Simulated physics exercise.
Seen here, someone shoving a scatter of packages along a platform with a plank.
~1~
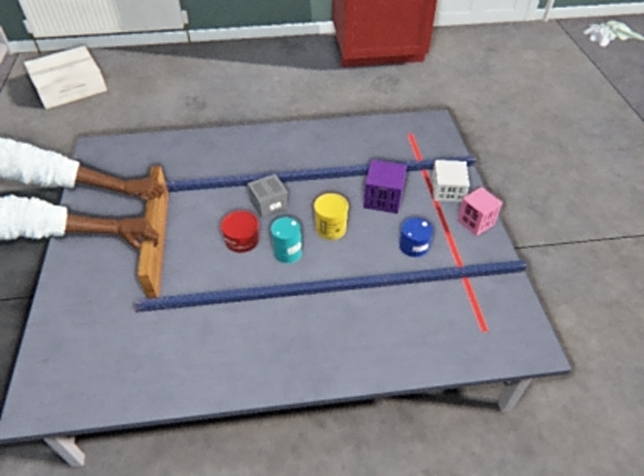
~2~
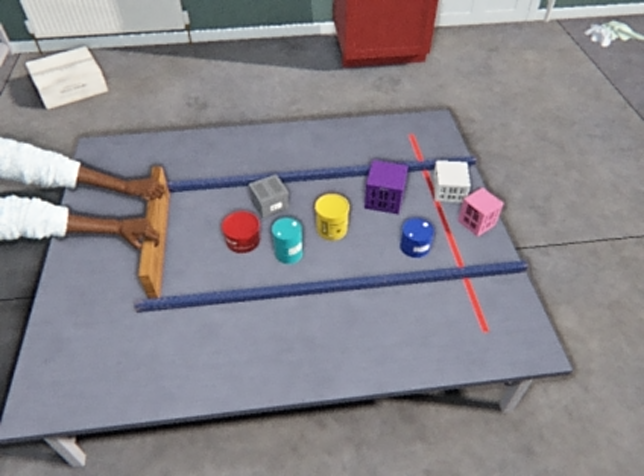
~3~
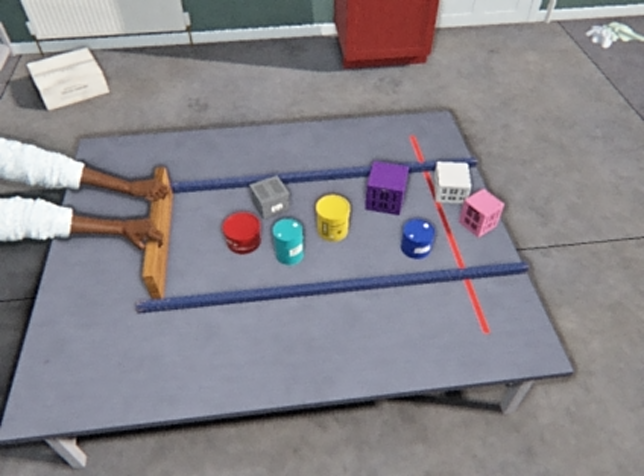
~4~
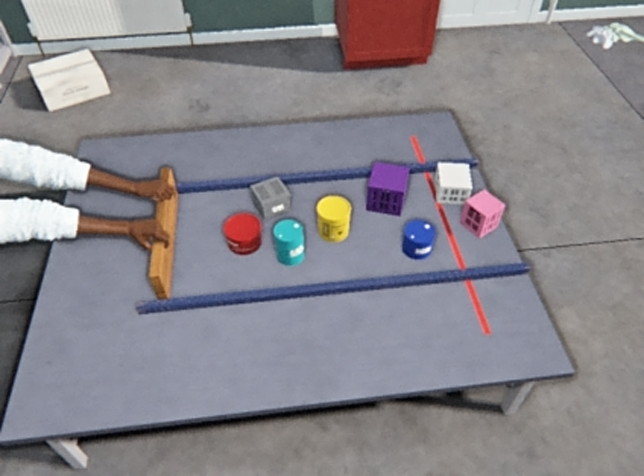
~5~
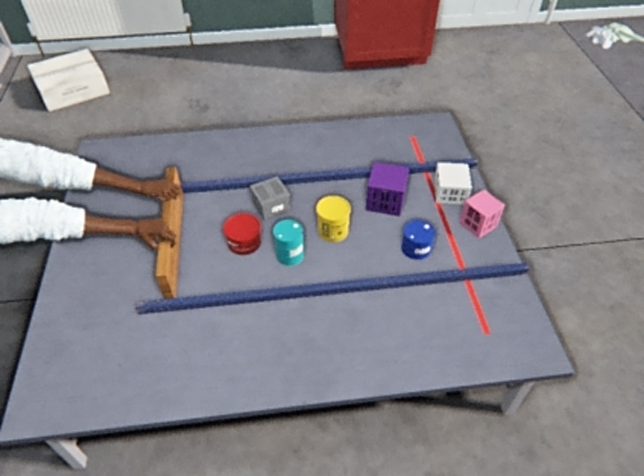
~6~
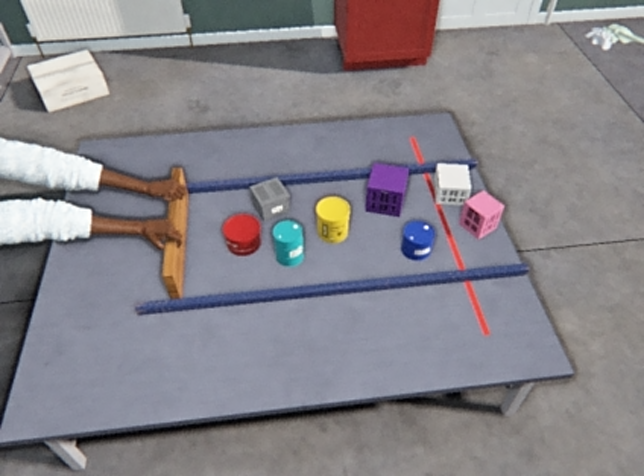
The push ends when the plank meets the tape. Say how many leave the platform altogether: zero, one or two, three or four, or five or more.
As it turns out, the number that fall off is one or two.
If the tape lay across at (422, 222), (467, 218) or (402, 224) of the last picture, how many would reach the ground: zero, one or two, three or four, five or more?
One after another: One to two; five or more; zero.
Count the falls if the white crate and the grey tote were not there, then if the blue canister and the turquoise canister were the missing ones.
Fallen: 1, and 1 in the other try.
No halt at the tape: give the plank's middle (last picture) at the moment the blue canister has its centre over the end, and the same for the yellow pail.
About (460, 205), and (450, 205) for the other.
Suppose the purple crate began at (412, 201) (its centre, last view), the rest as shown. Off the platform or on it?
It stays on.
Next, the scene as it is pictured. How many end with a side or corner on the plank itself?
The number is 3.
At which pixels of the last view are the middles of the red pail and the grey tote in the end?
Near (463, 214) and (451, 188).
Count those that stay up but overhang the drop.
2 of them.
Soon after, none off yet; pink crate at rest near (481, 215); white crate at rest near (452, 185); blue canister at rest near (417, 241).
By the end, the number that fall off is one or two; fallen, white crate and pink crate.
